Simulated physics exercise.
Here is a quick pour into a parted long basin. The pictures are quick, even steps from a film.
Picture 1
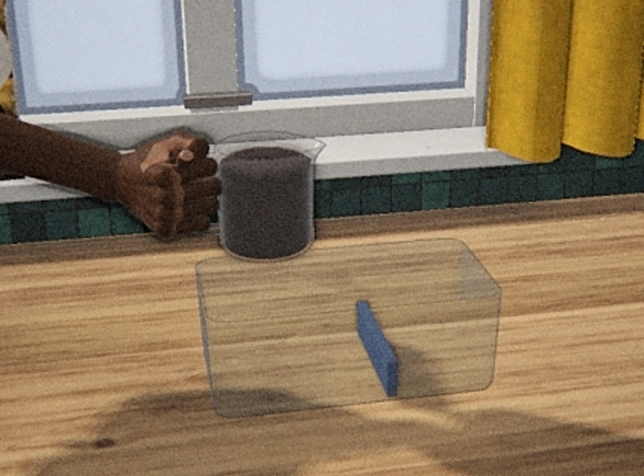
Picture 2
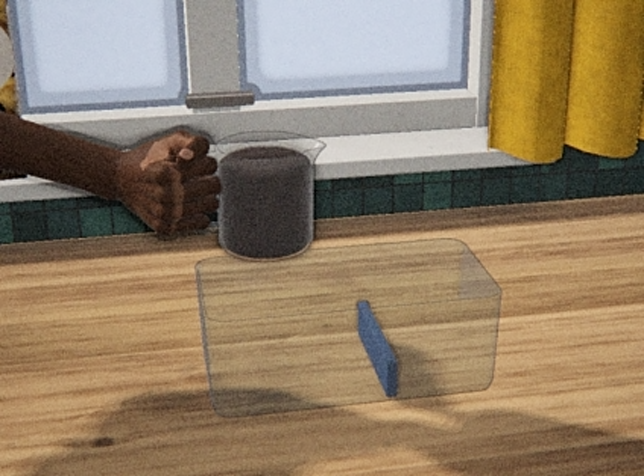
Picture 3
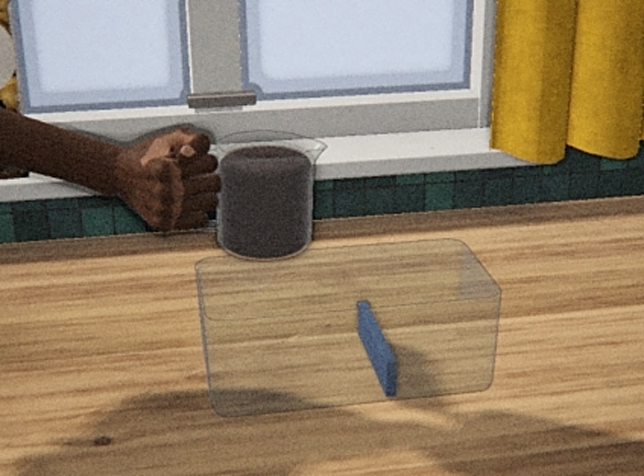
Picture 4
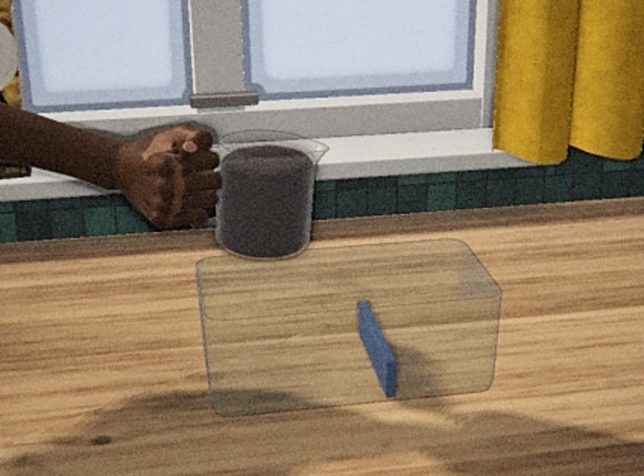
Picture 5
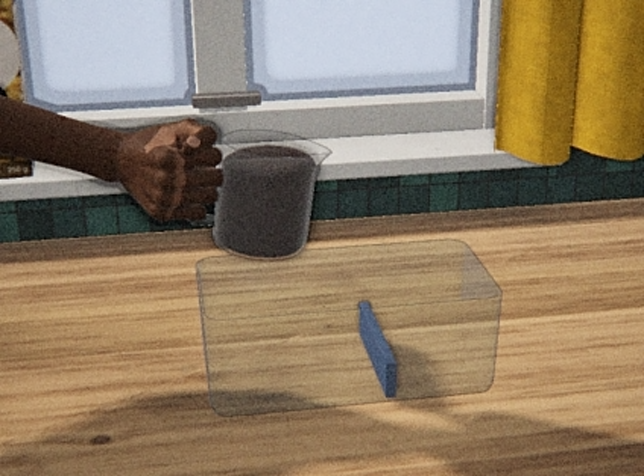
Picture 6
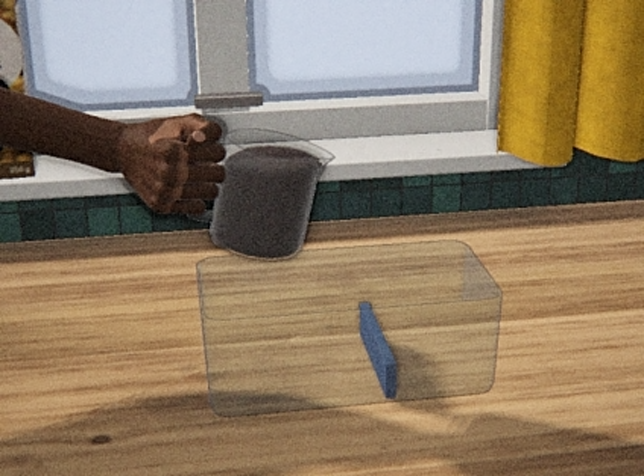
We see a fist beside a clear beaker of dark contents behind a long, see-through basin with a blue divider on a wooden counter; the beaker gradually tilts to the right, while its contents stay inside.
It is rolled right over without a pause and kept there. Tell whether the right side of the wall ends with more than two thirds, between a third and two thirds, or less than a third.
The right side ends with between a third and two thirds.
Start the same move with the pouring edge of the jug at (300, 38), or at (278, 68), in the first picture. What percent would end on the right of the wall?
Around 55 percent first, around 10 percent second.
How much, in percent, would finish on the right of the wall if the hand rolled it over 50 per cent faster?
Close to 35 in a hundred.
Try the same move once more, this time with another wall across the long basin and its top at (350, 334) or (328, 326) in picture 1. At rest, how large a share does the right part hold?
Roughly 80 per cent first and roughly 95 per cent second.
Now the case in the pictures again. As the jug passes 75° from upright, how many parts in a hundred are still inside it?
Roughly 75 %.
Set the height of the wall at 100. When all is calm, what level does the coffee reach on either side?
I get 30 % for the left and 50 % for the right.
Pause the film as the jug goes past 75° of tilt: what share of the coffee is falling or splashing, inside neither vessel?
Share: Approx. 15 %.
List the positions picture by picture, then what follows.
In the first picture, tilt 0°; pouring edge (326, 143); surface from (218, 163) to (310, 156); the long basin's rim runs from (201, 292) to (481, 266); the wall's top is at (377, 332).
In the second picture, tilt 1°; pouring edge (326, 143); surface from (219, 162) to (310, 156).
In the third picture, tilt 2°; pouring edge (327, 144); surface from (219, 161) to (311, 157).
In the fourth picture, tilt 5°; pouring edge (329, 147); surface from (221, 160) to (313, 158).
In the fifth picture, tilt 8°; pouring edge (332, 150); surface from (222, 161) to (315, 156).
In the sixth picture, tilt 12°; pouring edge (335, 155); surface from (224, 161) to (320, 157).
A moment on, the jug is tipped on its side and 74 per cent is still to pour, 0 is left of the wall and 9 right of it.
Next, the jug is tipped right over and 14 per cent is still to pour, 29 is left of the wall and 48 right of it.
Then the jug is tipped right over and 0 per cent is still to pour, 49 is left of the wall and 50 right of it.
Later the jug is tipped right over and 0 per cent is still to pour, 49 is left of the wall and 50 right of it.
At rest 49 per cent lies left of the wall, 50 right of it and 1 outside.
